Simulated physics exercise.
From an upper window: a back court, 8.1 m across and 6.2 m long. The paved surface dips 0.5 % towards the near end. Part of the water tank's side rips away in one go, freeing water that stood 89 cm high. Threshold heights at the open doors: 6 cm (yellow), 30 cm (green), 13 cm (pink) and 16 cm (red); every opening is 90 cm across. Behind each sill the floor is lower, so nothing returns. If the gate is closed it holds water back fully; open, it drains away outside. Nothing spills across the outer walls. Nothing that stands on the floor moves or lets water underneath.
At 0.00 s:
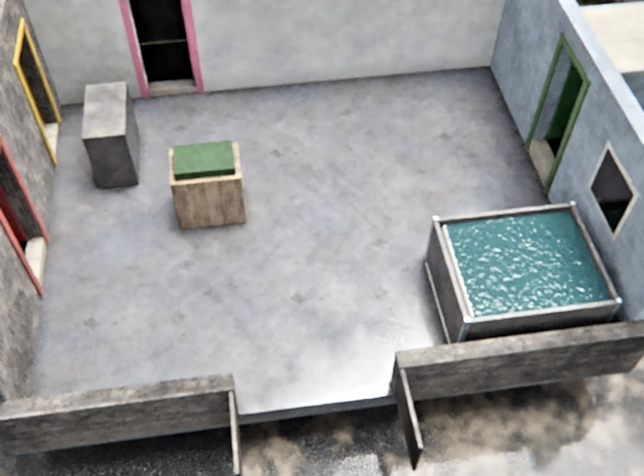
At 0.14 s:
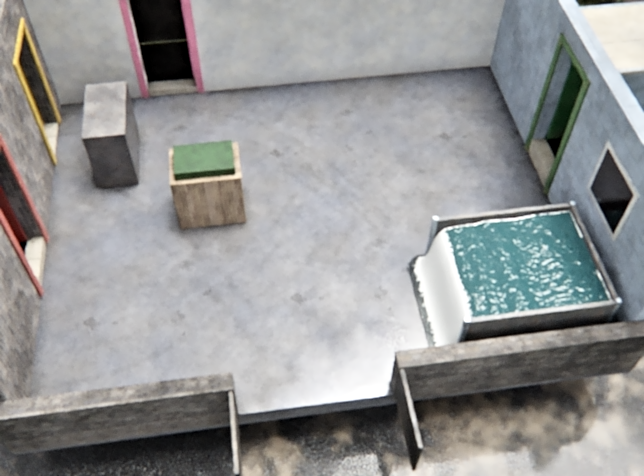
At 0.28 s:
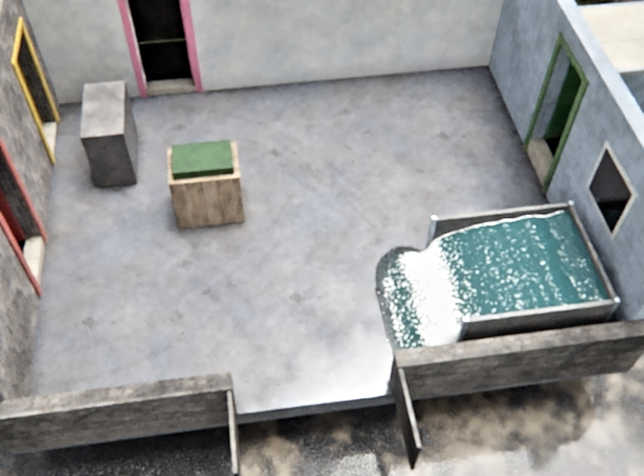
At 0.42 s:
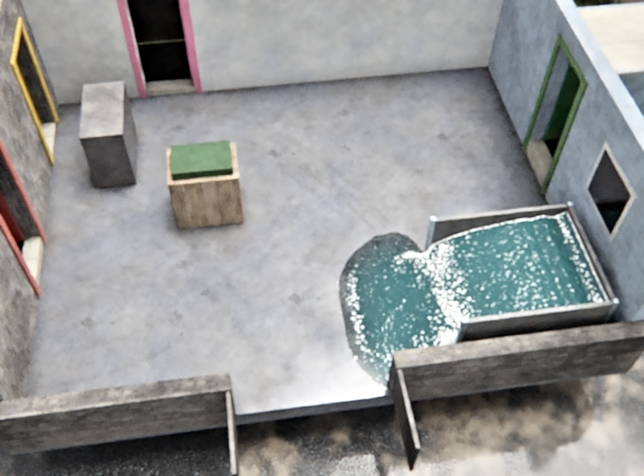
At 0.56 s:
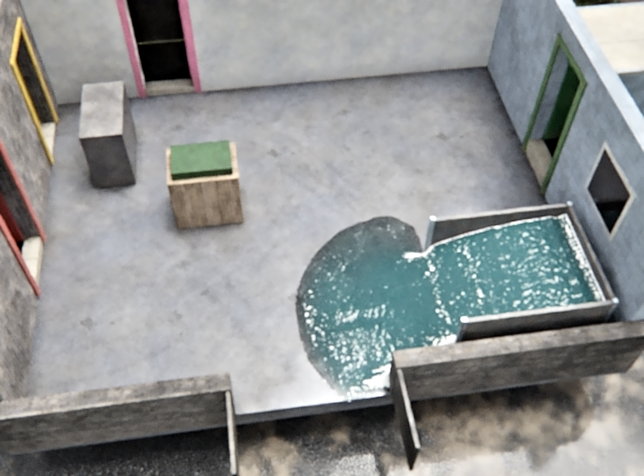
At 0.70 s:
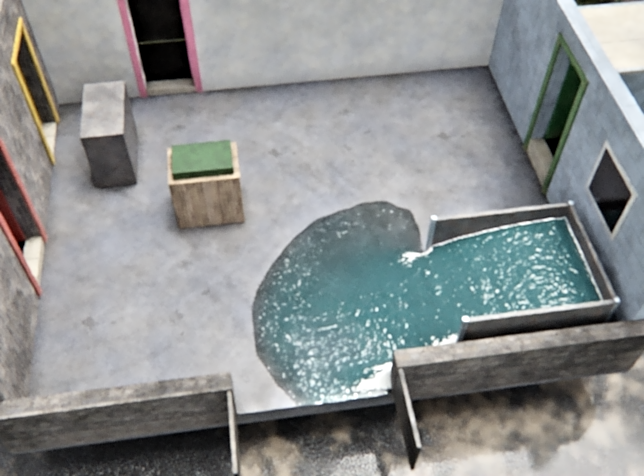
In this clip, a walled court holds a grey block, a green-topped box and a tank of teal water at right; the tank's left side gives way, and water pours out, spreading leftward across the paving in a widening rounded pool.
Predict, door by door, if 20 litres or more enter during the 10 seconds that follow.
Within that time: At the yellow door it exceeds the limit; at the green door it stays under the limit; at the pink door it stays under the limit; at the red door it passes the limit.
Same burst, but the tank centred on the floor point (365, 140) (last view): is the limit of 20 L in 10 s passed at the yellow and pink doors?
Then: Yellow over, pink over.
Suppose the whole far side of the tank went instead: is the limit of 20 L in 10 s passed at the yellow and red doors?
Against that limit: Yellow past it, red not over.
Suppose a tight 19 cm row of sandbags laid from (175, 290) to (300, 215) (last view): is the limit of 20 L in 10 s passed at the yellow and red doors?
Against that limit: Yellow past it, red not over.
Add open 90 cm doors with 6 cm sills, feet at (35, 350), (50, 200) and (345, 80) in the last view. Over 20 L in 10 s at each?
In that order: Past it, past it, under.
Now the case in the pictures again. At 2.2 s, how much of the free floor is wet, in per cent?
Near 50 per cent is wet.
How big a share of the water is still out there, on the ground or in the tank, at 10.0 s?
Some 74 per cent remains.
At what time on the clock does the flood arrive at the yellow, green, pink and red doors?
Yellow 3.0 s, green 9.5 s, pink 3.0 s, red 1.8 s.
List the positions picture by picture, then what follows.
The water tank at (522, 262) is whole and still, 89 cm deep, in the first frame.
The front is at a hidden place, 0.9 m from the gap at (445, 295); 0.3 m2 of floor is under water; 89 cm left at the back of the water tank, in the second frame.
The front is at a hidden place, 1.1 m from the gap at (444, 295); 1.4 m2 of floor is under water; 88 cm left at the back of the water tank, in the third frame.
Water pours out at (442, 297) and has run 1.5 m, to a hidden place; typically 13 cm deep outside, 81 cm at the water tank's back, in the fourth frame.
The front is at (310, 348), 2.0 m from the gap at (442, 297); 4.7 m2 of floor is under water; 74 cm left at the back of the water tank, in the fifth frame.
The front is at (264, 354), 2.7 m from the gap at (443, 298); 6.8 m2 of floor is under water; 74 cm left at the back of the water tank, in the sixth frame.
After 1.4 s water covers 35 % of the floor and is deepest (32 cm) near (426, 315); yellow door not reached, green door not reached, pink door not reached, red door not reached.
After 2.2 s water covers 50 % of the floor and is deepest (42 cm) near (28, 412); yellow door not reached, green door not reached, pink door not reached, red door 23 cm at the sill, 0 L in.
After 3.5 s water covers 60 % of the floor and is deepest (28 cm) near (27, 425); yellow door 5 cm at the sill, 0 L in, green door not reached, pink door 7 cm at the sill, 0 L in, red door 25 cm at the sill, 54 L in.
After 6.0 s water covers 70 % of the floor and is deepest (18 cm) near (59, 108); yellow door 11 cm at the sill, 20 L in, green door not reached, pink door 7 cm at the sill, 0 L in, red door 9 cm at the sill, 71 L in.
After 10.0 s water covers 100 % of the floor and is deepest (10 cm) near (516, 150); yellow door 8 cm at the sill, 61 L in, green door 10 cm at the sill, 0 L in, pink door 4 cm at the sill, 0 L in, red door 6 cm at the sill, 71 L in.
